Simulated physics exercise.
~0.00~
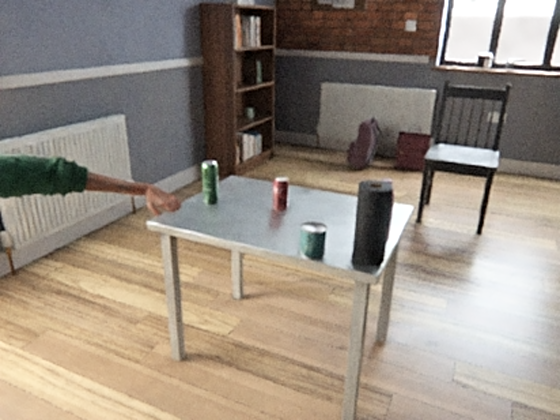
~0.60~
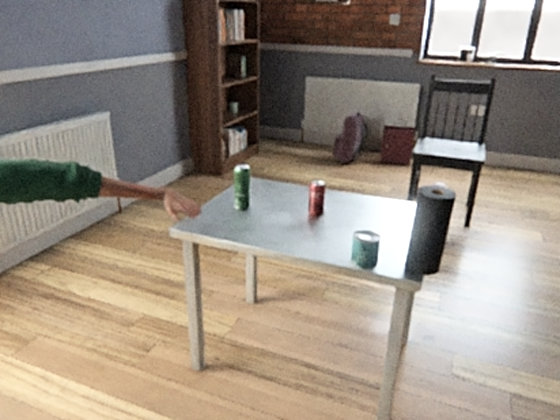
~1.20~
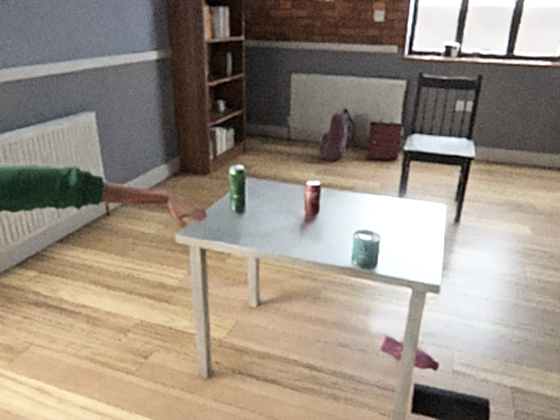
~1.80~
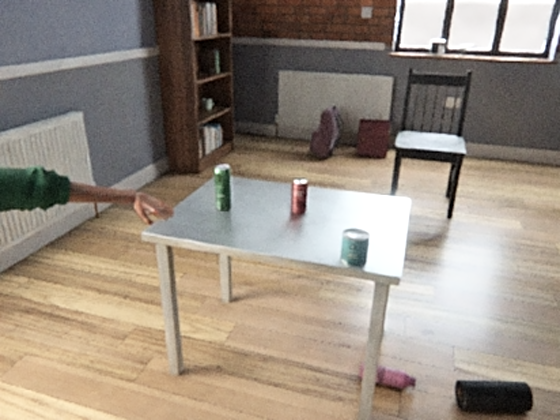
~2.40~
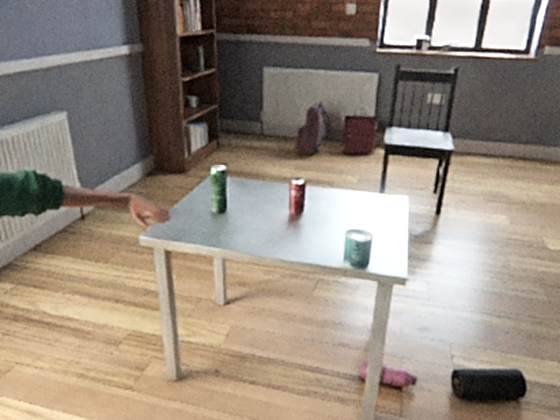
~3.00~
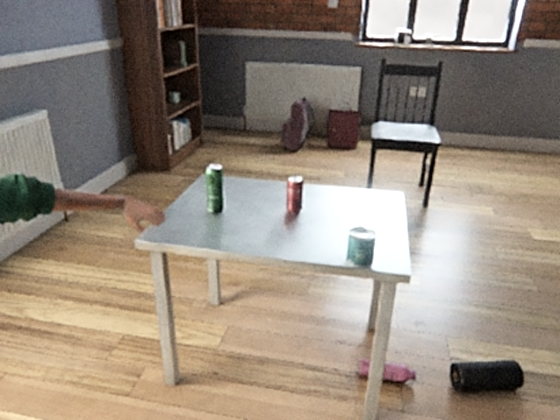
In a room with a wooden floor, a brick-topped wall, a bookcase and a dark chair by the window, a light table is seen from slightly above. A green can, a red can, a turquoise tin and a tall black roll stand on it from left to right, while a green-sleeved arm reaches its left edge. The table shifts right, with the hand at its edge. The black roll and a pink bottle drop off the right side. They end lying on the floor at the right, while both cans and the tin remain upright on the table.
